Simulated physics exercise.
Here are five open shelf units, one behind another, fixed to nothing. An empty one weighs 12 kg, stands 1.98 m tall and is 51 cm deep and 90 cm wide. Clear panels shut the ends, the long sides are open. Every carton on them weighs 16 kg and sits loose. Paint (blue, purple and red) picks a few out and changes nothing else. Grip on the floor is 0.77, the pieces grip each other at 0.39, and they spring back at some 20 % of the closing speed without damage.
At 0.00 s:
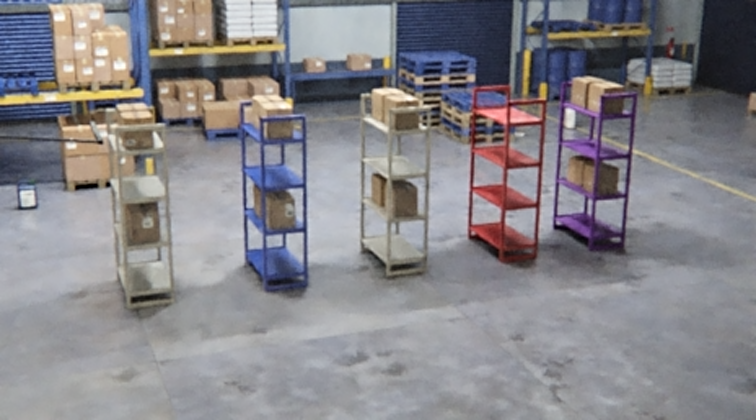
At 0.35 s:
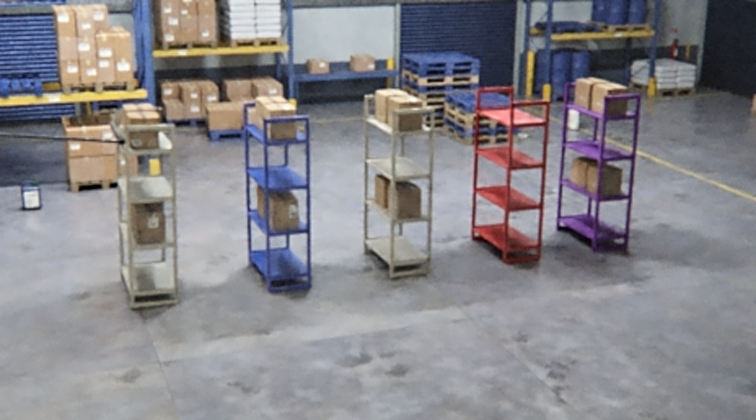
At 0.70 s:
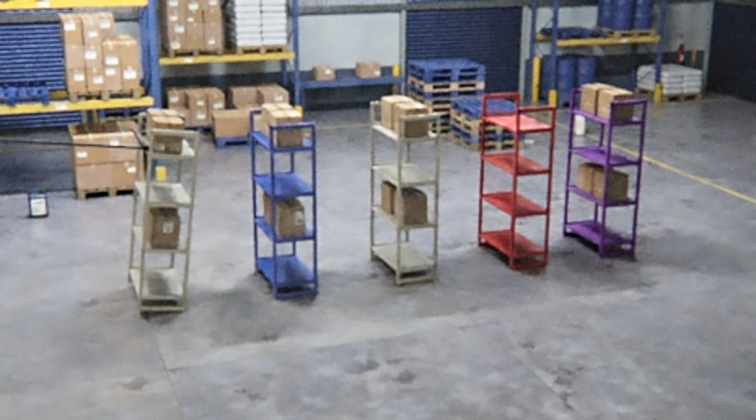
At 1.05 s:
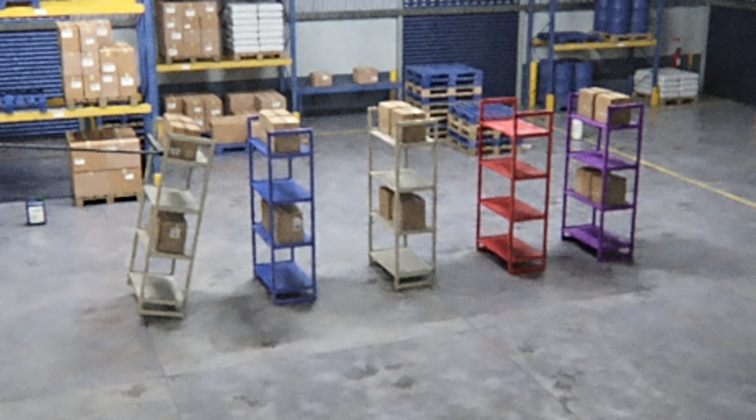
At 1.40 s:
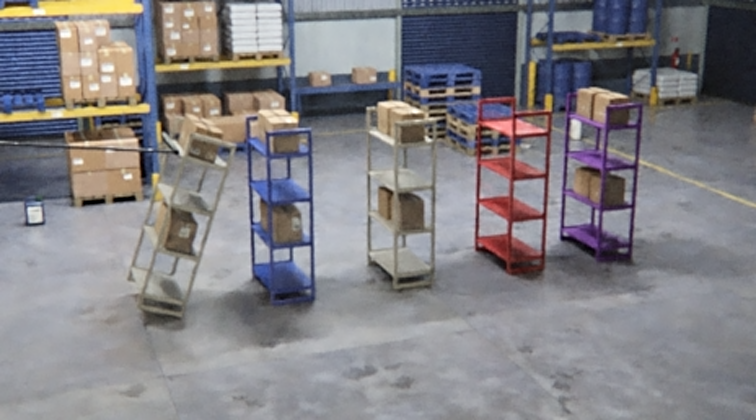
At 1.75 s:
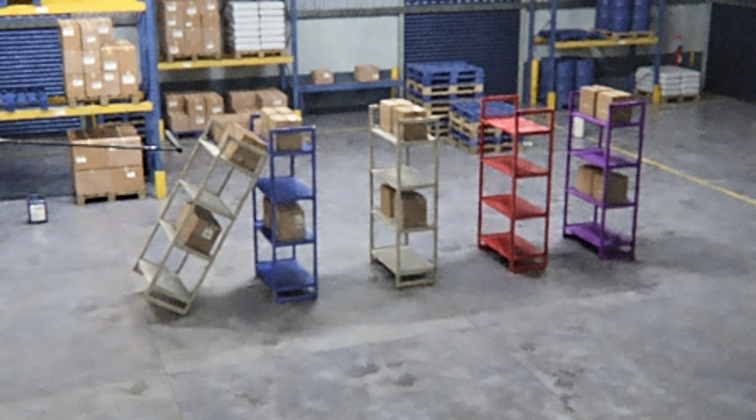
In a warehouse, a pole pushes the leftmost of five shelf units, tilting it rightward.
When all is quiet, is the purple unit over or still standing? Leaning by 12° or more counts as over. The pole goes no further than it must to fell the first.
The purple unit topples.
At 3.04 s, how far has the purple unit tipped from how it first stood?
About 0°.
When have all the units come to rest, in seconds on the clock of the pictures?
Around 6.0 s.
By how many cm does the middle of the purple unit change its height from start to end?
It ends some 75 cm lower.
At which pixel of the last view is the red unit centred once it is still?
Near (584, 206).
By 3.04 s, 8 cartons spilt or dropped; 1 of the 4 other units over; purple unit unmoved; blue unit tilted 36°.
By 4.40 s, 12 cartons spilt or dropped; 4 of the 4 other units over; purple unit tilted 20°; blue unit tilted 67°.
When it is over (6.3 s), 16 cartons spilt or dropped; 4 of the 4 other units over; purple unit lying flat; red unit tilted 72°; blue unit tilted 67°. Not one is left standing. In pixels of the last frame, middles, purple unit near (684, 217), red unit near (584, 206).
